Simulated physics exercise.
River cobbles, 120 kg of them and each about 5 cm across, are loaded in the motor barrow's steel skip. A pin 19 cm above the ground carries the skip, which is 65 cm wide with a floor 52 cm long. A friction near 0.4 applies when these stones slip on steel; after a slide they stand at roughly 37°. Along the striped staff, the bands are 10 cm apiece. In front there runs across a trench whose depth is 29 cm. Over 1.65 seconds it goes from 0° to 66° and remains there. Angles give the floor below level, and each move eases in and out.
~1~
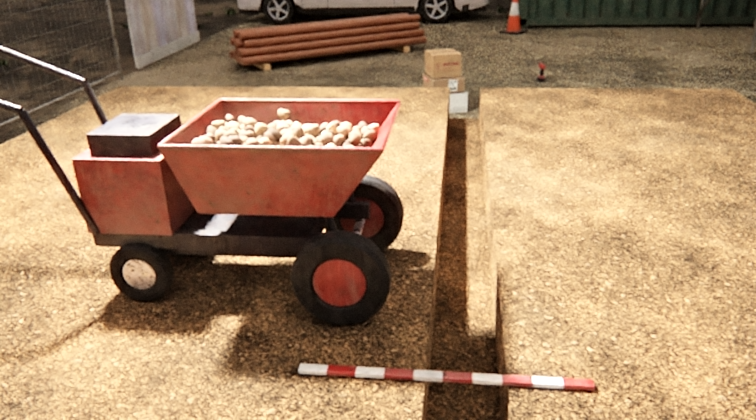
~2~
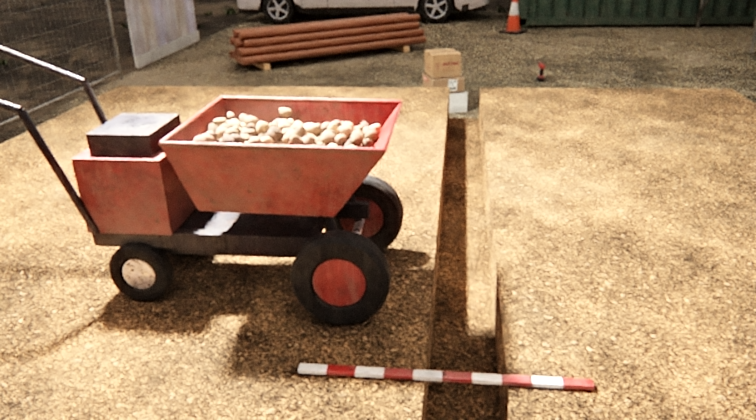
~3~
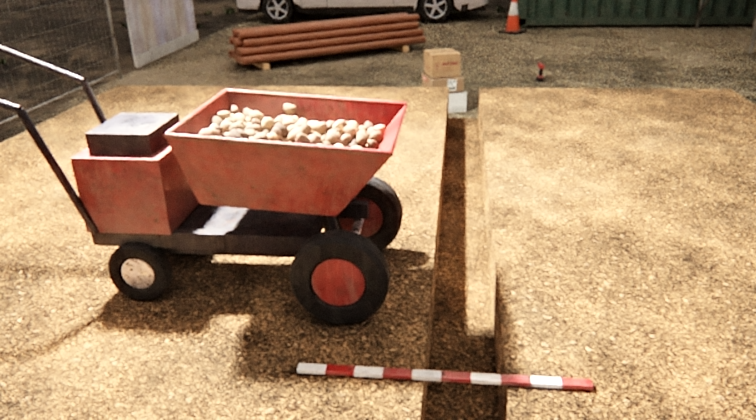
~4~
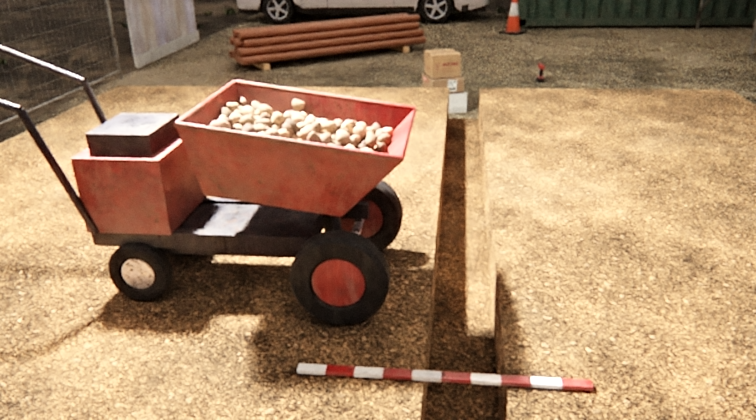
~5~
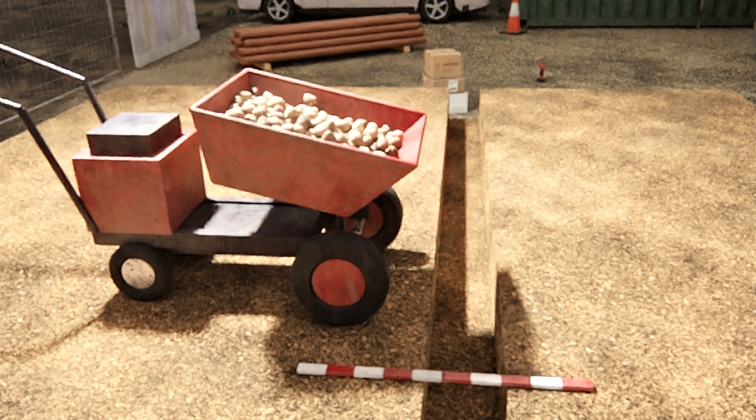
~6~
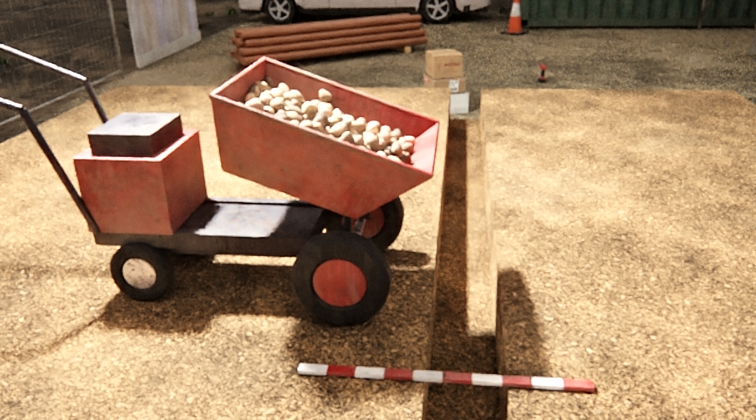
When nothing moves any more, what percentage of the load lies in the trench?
37 %.
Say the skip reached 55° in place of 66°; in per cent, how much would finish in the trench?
Roughly 15% would end there.
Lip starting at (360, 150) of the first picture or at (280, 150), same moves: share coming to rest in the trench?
Around 55 and then 80 percent.
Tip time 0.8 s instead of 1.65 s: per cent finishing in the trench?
It would be near 30 per cent.
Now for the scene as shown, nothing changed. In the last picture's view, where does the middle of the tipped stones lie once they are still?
Around (522, 286).
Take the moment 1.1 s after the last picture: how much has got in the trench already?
By that point it's something like 0 in a hundred.
Then, 0.6 s after the last picture the floor is at 56°, 100 % in the skip; the foremost stones are at (473, 211).
Then, 1.1 s after the last picture the floor is at 66°, 69 % in the skip, 2 % in the trench, 30 % past the trench; the foremost stones are at (600, 292).
Then, 1.5 s after the last picture the floor is at 66°, 41 % in the skip, 5 % in the trench, 54 % past the trench; the foremost stones are at (684, 280).
Then, 3.5 s after the last picture the floor is at 66°, 5 % in the skip, 37 % in the trench, 58 % past the trench; the foremost stones are at (729, 267).
